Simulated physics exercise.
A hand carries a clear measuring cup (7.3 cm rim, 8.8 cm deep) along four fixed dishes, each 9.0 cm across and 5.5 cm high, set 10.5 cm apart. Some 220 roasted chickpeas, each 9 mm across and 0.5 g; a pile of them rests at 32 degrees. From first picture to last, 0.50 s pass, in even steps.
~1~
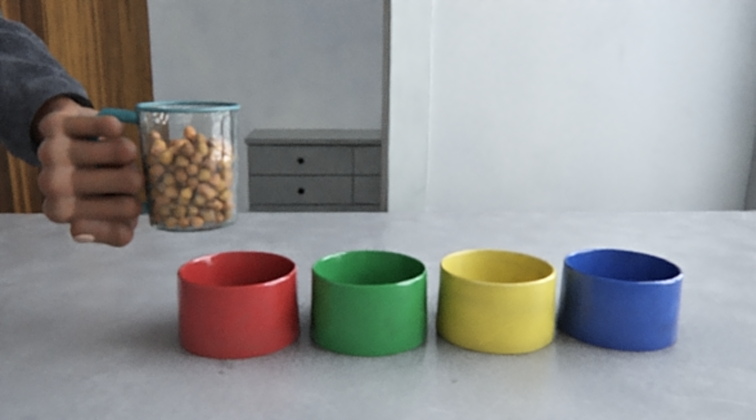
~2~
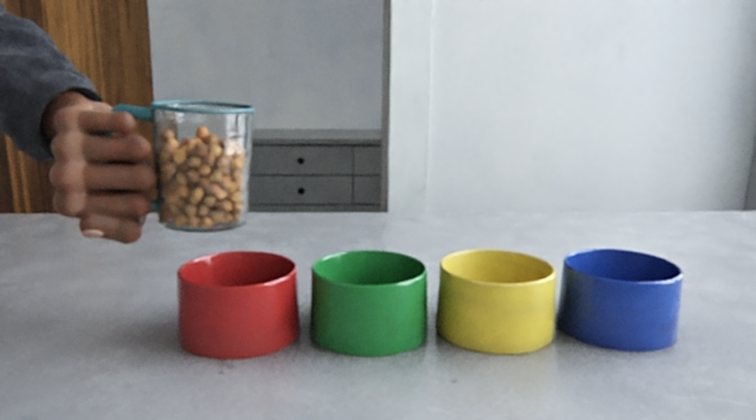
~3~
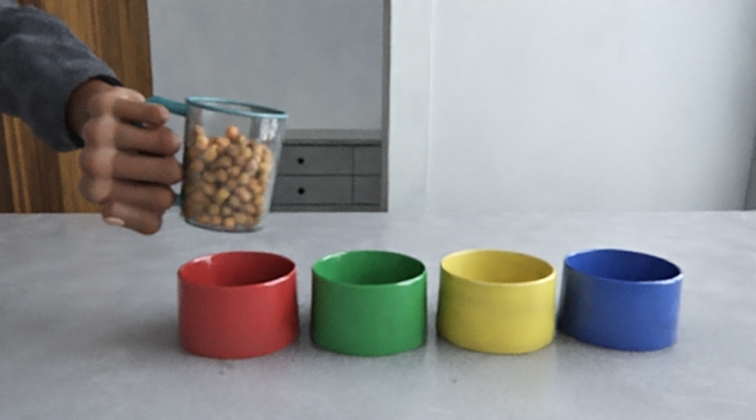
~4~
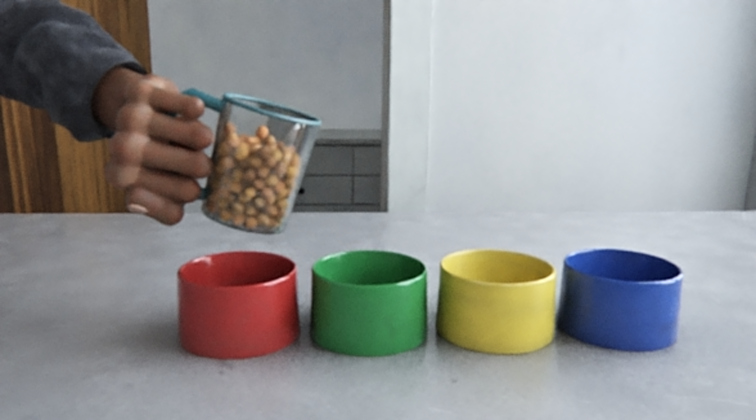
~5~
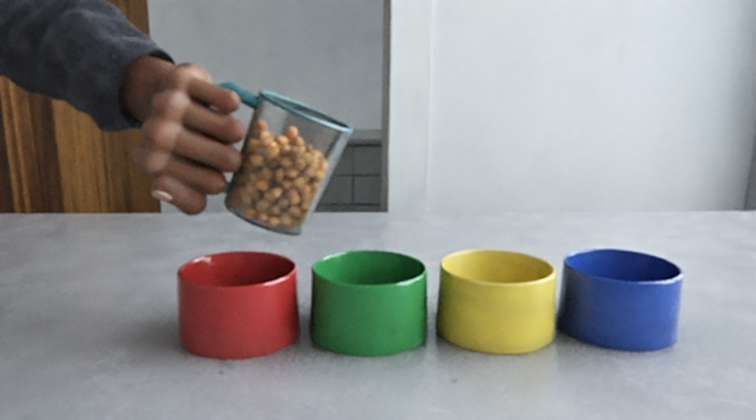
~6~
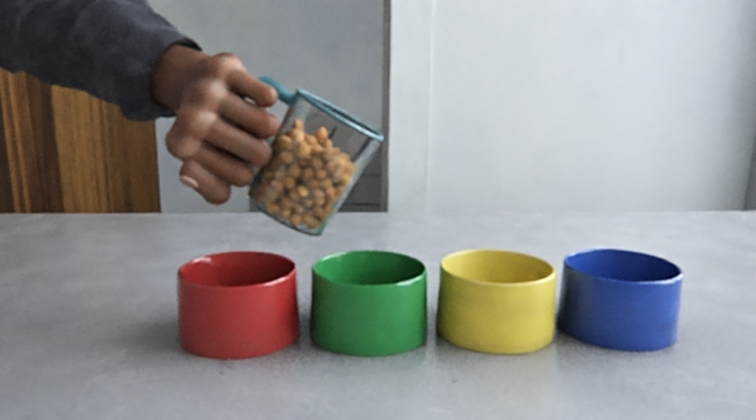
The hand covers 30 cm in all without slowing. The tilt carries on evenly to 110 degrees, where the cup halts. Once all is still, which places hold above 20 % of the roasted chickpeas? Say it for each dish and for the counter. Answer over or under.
Red dish: Under; blue dish: Over; green dish: Under; yellow dish: Under; on the counter: Under.
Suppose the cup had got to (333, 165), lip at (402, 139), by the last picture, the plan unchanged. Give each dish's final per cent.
Red 0; blue 100; green 0; yellow 0.
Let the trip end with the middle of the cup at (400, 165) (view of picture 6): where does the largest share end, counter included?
Most goes to: Yellow.
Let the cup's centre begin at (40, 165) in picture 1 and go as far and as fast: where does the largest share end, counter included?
The winner: Yellow.
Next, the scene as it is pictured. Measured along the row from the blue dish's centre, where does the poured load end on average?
About 1 cm to its right.
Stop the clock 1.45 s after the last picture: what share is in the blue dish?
Near 55 per cent so far.
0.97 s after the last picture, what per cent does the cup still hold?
Roughly 100 per cent.
Then, 0.58 s after the last picture, tilt 67 degrees; cup holds 100 %.
Then, 0.97 s after the last picture, tilt 93 degrees; cup holds 100 %.
Then, 1.45 s after the last picture, tilt 110 degrees; cup holds 40 %, blue 55 %.
In the end, red 0 %, blue 95 %, green 0 %, yellow 0 %, counter 5 %.
